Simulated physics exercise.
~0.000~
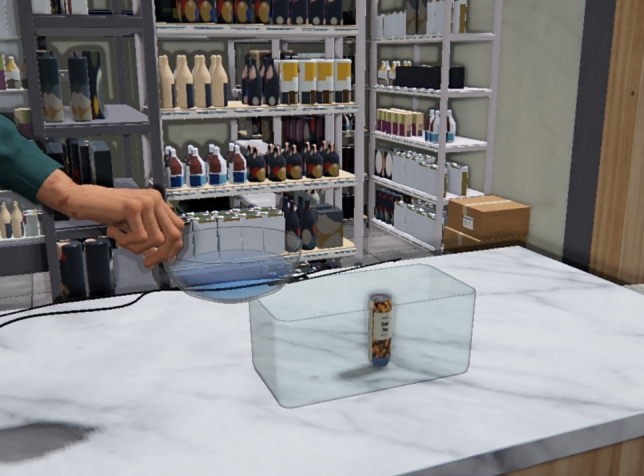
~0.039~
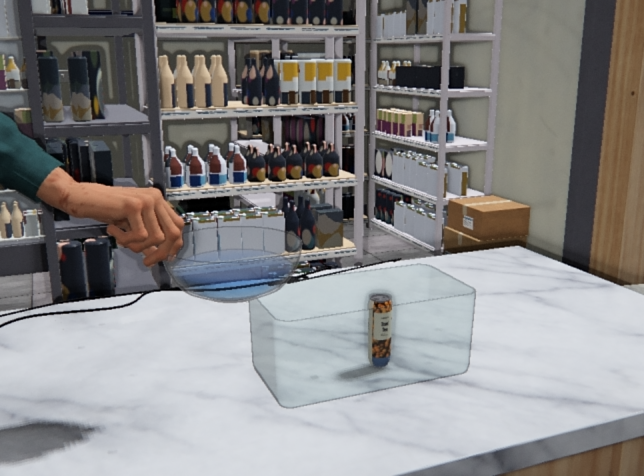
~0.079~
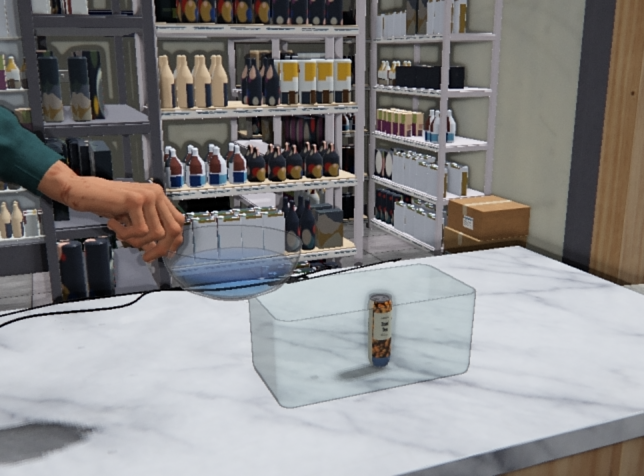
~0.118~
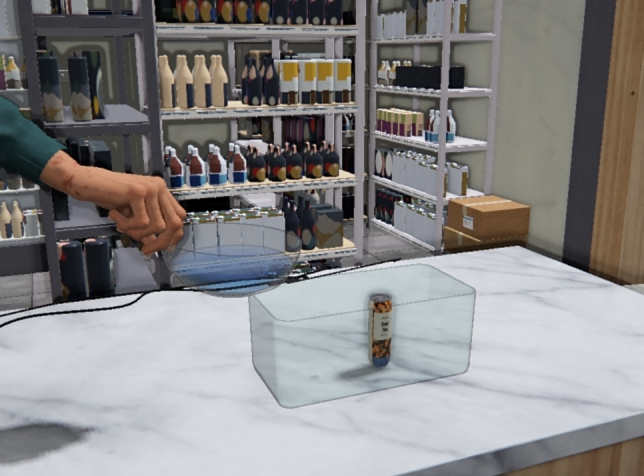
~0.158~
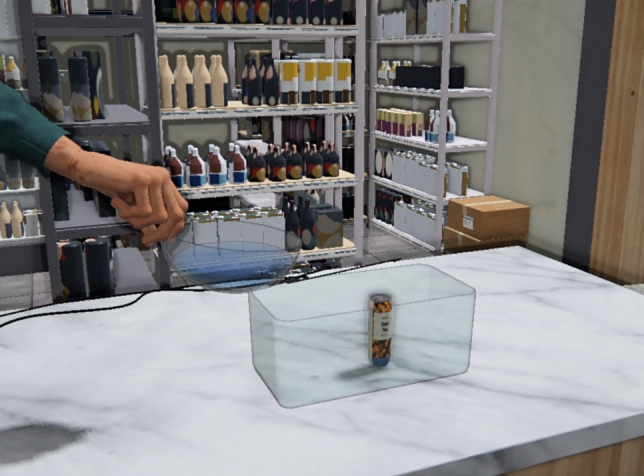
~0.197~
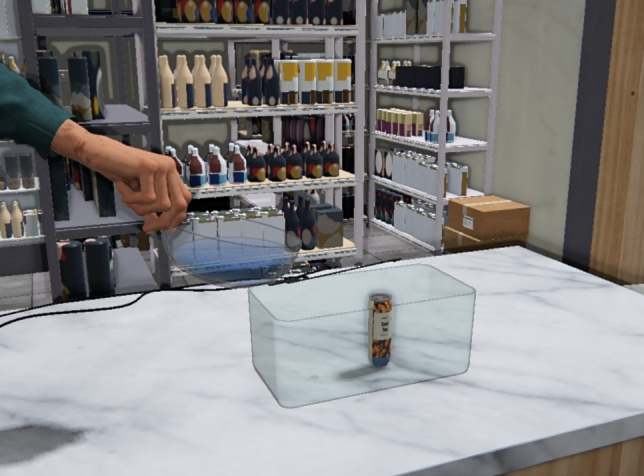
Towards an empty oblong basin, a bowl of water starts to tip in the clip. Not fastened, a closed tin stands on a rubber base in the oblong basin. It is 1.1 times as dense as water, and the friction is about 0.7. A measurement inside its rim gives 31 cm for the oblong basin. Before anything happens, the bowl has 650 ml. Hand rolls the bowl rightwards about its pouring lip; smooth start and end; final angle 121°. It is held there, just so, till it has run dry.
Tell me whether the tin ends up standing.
It's bound to be brought down.
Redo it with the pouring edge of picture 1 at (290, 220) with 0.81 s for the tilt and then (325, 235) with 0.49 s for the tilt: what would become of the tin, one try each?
Run one: It tumbles. Run two: It does not tip.
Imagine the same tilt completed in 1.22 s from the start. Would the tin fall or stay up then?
Then it holds its balance.
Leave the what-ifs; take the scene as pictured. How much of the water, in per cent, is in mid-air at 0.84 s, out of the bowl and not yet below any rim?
Near 3 percent.
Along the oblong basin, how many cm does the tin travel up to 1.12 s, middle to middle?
I'd put it at around 6 centimetres.
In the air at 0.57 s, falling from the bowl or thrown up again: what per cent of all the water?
Roughly 54 percent.
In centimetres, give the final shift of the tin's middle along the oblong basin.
Looks like roughly 6.5 cm in total.
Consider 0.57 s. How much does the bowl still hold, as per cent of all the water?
Portion remaining: Approx. 38 per cent.
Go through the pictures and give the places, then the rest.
The first picture shows tilt 0°; pouring edge (297, 238); surface from (170, 272) to (289, 257); the oblong basin's rim runs from (261, 305) to (451, 278); the tin's top is at (380, 301).
The second picture shows tilt 1°; pouring edge (297, 238); surface from (170, 271) to (289, 257).
The third picture shows tilt 2°; pouring edge (297, 238); surface from (170, 269) to (289, 256).
The fourth picture shows tilt 5°; pouring edge (297, 238); surface from (170, 265) to (289, 254).
The fifth picture shows tilt 8°; pouring edge (297, 238); surface from (170, 260) to (289, 250).
The sixth picture shows tilt 13°; pouring edge (297, 238); surface from (171, 253) to (290, 247).
By 0.57 s the tilt is 81° and 38 per cent is still to pour; the tin stands where it began.
By 0.84 s the tilt is 118° and 0 per cent is still to pour; the tin leans 21°.
By 1.12 s the tilt is 121° and 0 per cent is still to pour; the tin lies on its side.
By 1.43 s the tilt is 121° and 0 per cent is still to pour; the tin lies on its side.
At rest the tin lies on its side.
